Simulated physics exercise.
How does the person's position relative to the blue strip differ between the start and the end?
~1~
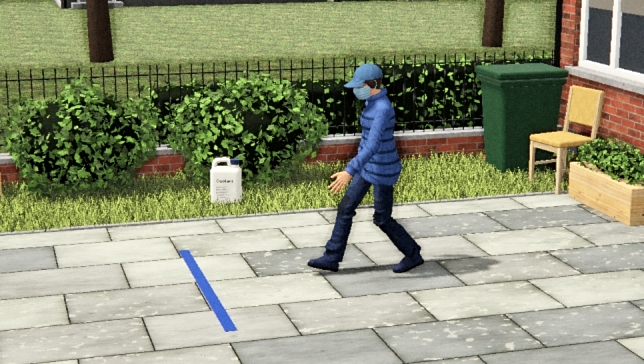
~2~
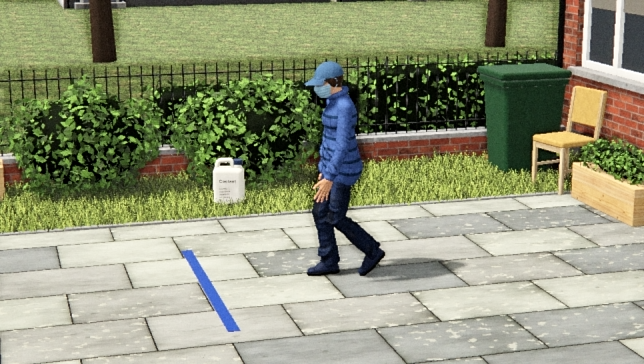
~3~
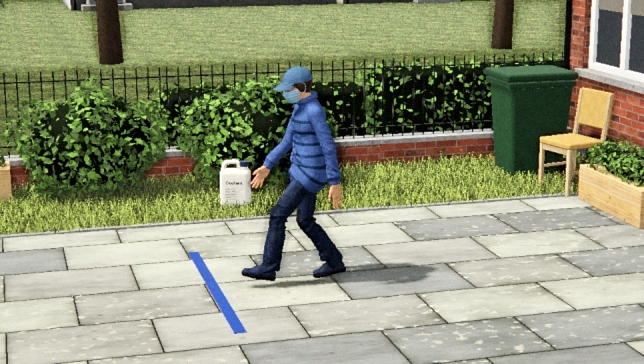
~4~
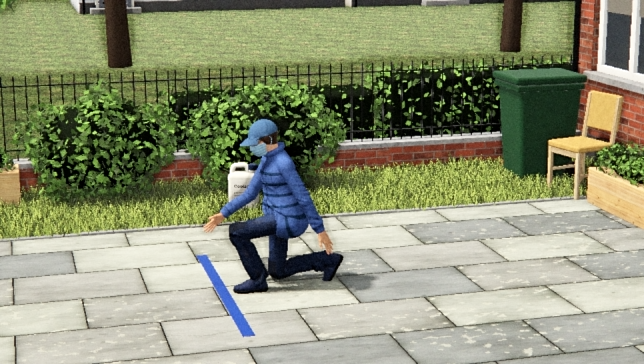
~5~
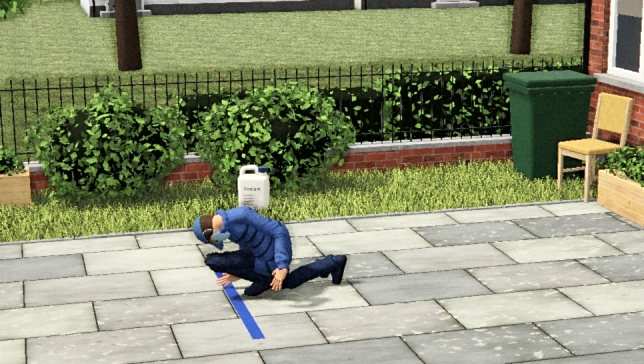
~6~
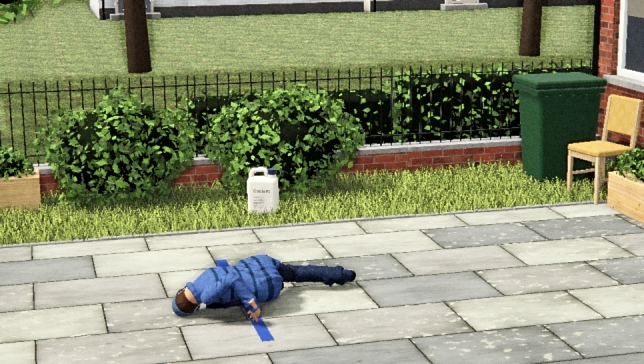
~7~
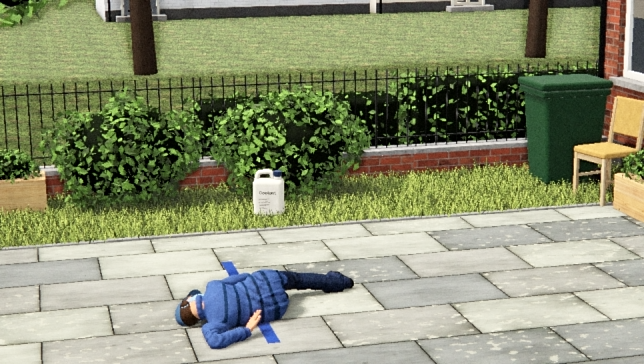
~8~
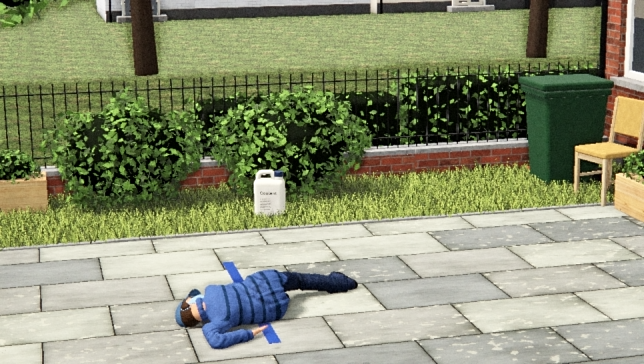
At the start the person is upright on the paving to the right of the blue strip. At the end the person lies across it, with the head and chest past it to the left and the legs still on the right.
